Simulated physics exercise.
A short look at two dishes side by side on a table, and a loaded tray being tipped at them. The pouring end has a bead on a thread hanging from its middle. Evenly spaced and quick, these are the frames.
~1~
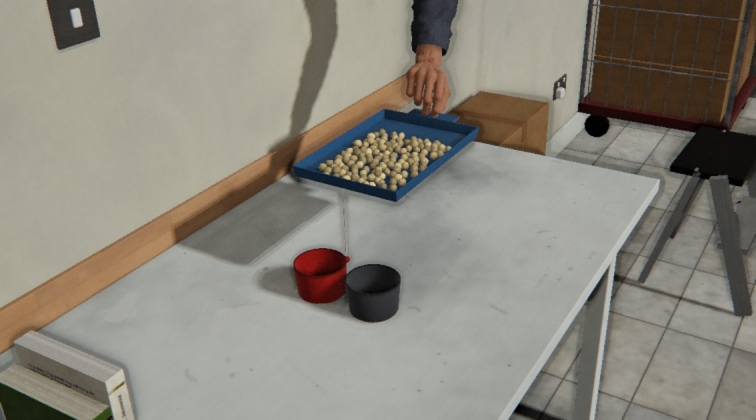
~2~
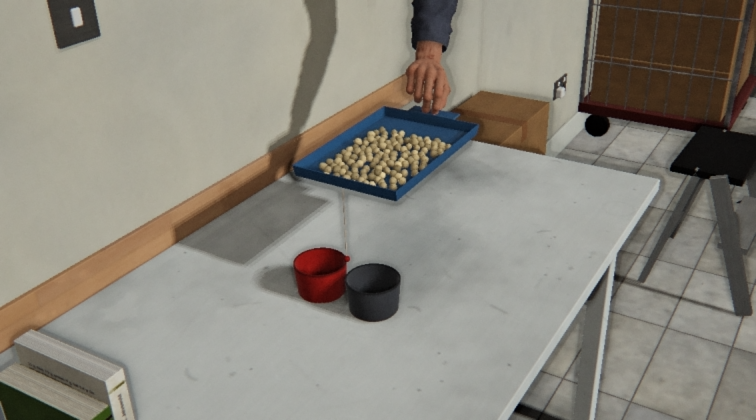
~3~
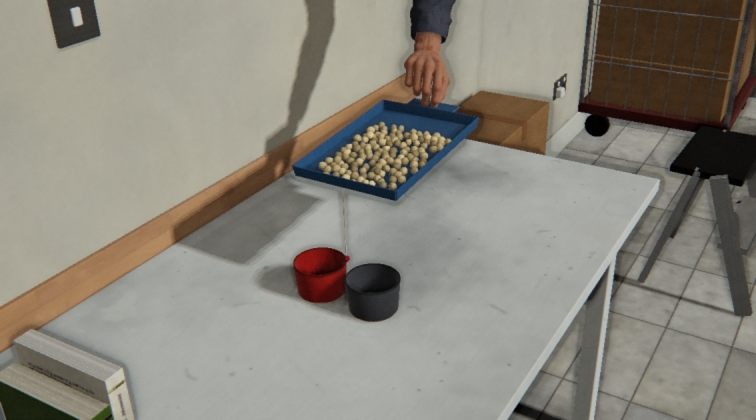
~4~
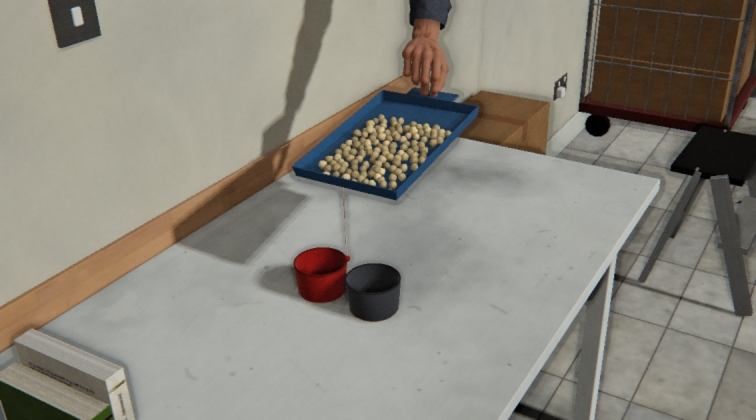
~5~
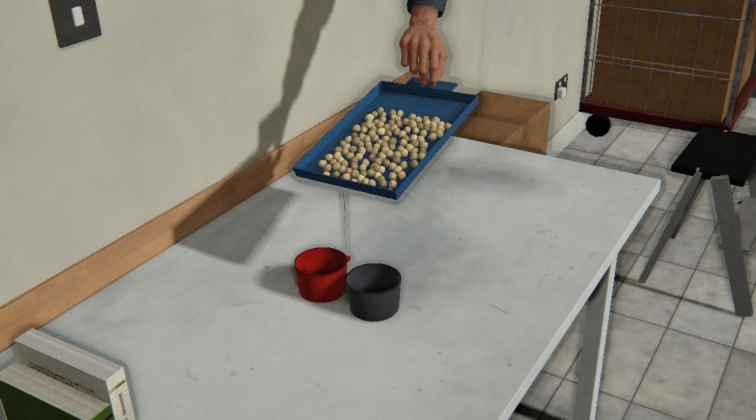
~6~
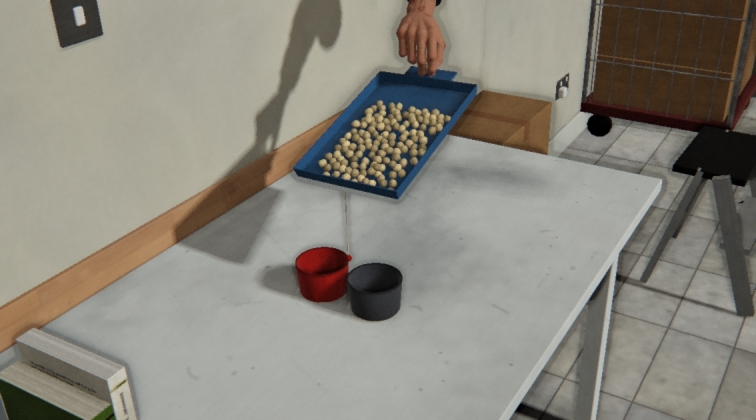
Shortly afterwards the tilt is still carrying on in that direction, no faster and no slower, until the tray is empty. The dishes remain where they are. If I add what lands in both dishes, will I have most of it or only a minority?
The dishes will gather a lesser portion.
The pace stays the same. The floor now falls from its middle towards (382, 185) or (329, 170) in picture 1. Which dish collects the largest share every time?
One gives the rightmost dish and two gives the leftmost dish.
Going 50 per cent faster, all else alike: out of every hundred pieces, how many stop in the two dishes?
About 10 %.
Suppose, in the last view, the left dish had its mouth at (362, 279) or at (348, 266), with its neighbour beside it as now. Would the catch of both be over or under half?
Taking the places in turn, it's shy of half and then shy of half.
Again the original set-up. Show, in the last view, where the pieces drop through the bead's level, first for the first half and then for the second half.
First part (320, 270), rest (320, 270).
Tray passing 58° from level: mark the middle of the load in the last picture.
The middle of the pieces shows up near (351, 150).
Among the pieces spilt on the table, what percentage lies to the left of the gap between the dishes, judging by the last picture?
Roughly 80 %.
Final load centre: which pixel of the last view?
I'd say the middle ends up at about (312, 318).
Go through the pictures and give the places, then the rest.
In the first picture, corners of the pouring end at (295, 165) and (396, 191), level; middle of the load at (385, 158), macadamia nuts; left dish at (306, 287); right dish at (359, 305); bead on its thread at (347, 259).
In the second picture, corners of the pouring end at (295, 165) and (396, 190), level; middle of the load at (385, 157).
In the third picture, corners of the pouring end at (294, 165) and (395, 190), tipped barely, level across its low end; middle of the load at (385, 154).
In the fourth picture, corners of the pouring end at (294, 166) and (395, 190), tipped a little, level across its low end; middle of the load at (385, 150).
In the fifth picture, corners of the pouring end at (294, 167) and (395, 190), tipped a little, level across its low end; middle of the load at (384, 145).
In the sixth picture, corners of the pouring end at (295, 167) and (396, 190), tipped clearly, level across its low end; middle of the load at (384, 142); left dish at (307, 285); right dish at (360, 304).
Soon, tray tipped steeply; all on the tray.
A while on, tray tipped right over; nearly all on the tray; a stray few in the air.
Towards the end, tray tipped past a quarter turn; a small part in the left dish; nearly all outside both.
Finally, tray tipped past a quarter turn; none in the right dish; a small part in the left dish; nearly all outside both.
